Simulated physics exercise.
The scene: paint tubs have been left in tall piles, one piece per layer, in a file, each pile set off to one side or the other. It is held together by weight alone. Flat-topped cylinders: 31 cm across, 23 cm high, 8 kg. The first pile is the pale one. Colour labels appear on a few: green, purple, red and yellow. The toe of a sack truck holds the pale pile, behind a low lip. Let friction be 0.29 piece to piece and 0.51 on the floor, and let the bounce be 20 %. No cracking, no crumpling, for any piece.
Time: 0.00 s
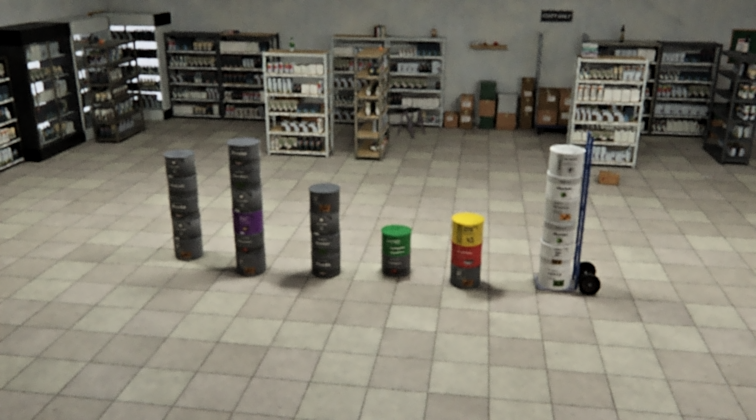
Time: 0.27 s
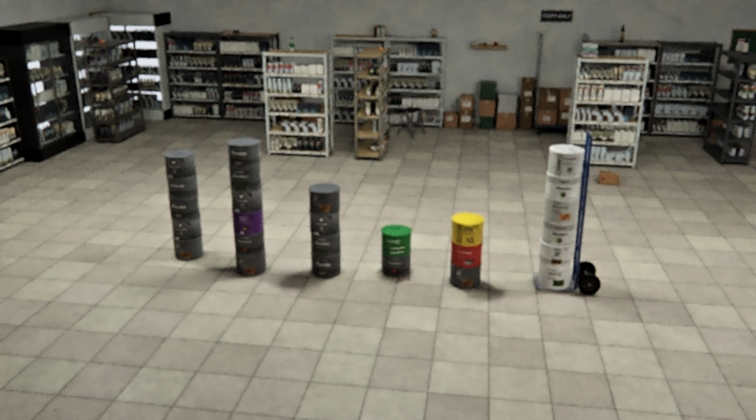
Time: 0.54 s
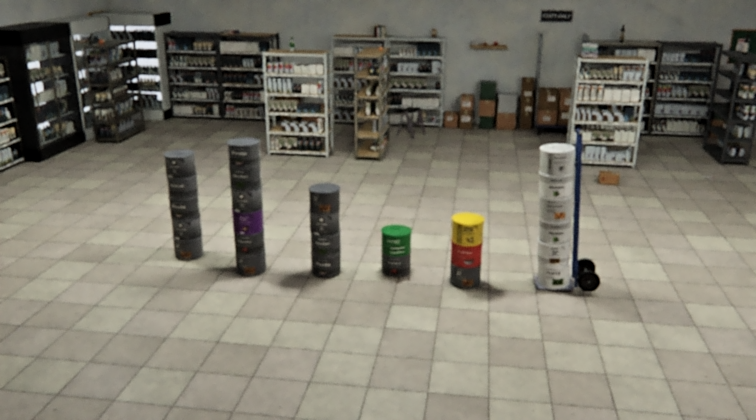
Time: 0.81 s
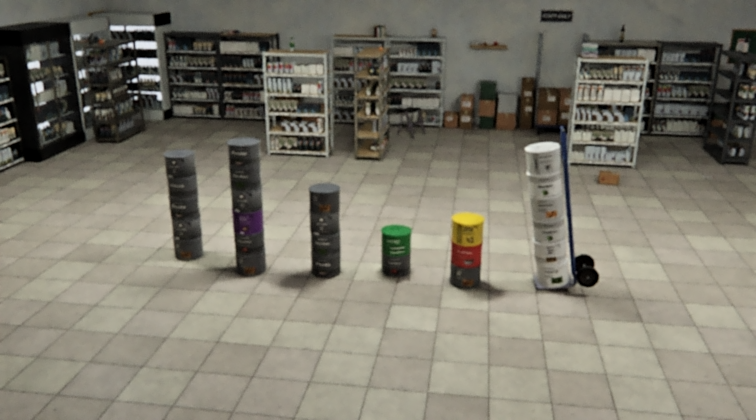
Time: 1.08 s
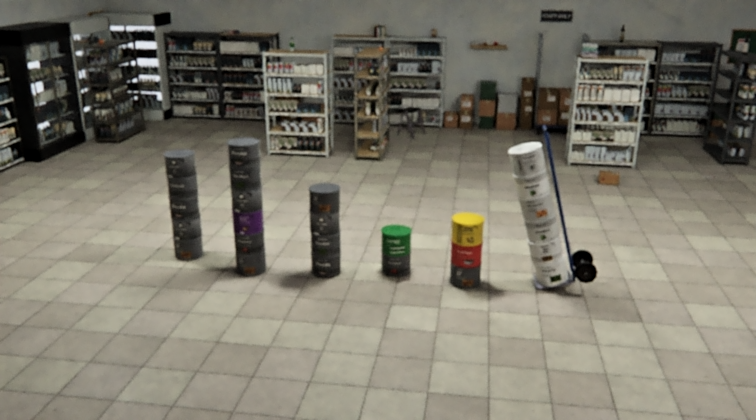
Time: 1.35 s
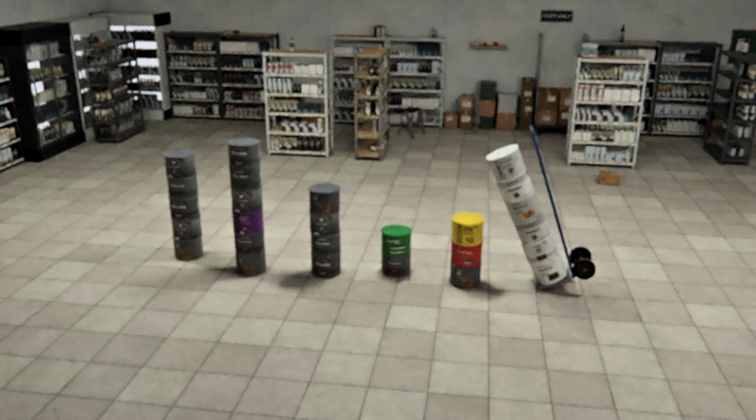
A tall white stack of tubs on a blue-framed hand truck stands upright at first, then leans steadily further left along with the truck, while the shorter yellow-and-red stack, the green-topped one and three dark stacks stay still.
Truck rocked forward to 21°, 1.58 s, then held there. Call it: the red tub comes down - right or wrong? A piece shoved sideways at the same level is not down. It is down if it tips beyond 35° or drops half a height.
Right, it comes down.
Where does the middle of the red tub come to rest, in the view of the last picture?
Somewhere close to (428, 271), I'd say.
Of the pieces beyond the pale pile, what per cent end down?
Close to 10 per cent of them.
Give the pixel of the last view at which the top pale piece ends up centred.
Roughly at (301, 279).
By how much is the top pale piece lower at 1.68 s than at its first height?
I'd put it at close to 30 cm below where it started.
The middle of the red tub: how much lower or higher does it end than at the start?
Lower, by roughly 20 cm.
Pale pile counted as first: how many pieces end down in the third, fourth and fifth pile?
Pieces per pile: Third: 0; fourth: 0; fifth: 0.
Around 1.68 s, 6 of the pale pile down; none of the 20 other tubs down, 1 disturbed; red tub unmoved; yellow tub displaced 40 mm.
Around 2.26 s, 6 of the pale pile down; none of the 20 other tubs down, 2 disturbed; red tub tipped 31°; yellow tub tipped 31°.
Around 2.94 s, 5 of the pale pile down; 2 of the 20 other tubs down; red tub on its side; yellow tub on its side.
Finally (3.6 s), 5 of the pale pile down; 2 of the 20 other tubs down; red tub on its side; yellow tub on its side; green tub displaced 7 cm. Seen by the last camera, middles, red tub near (428, 271), yellow tub near (338, 271).
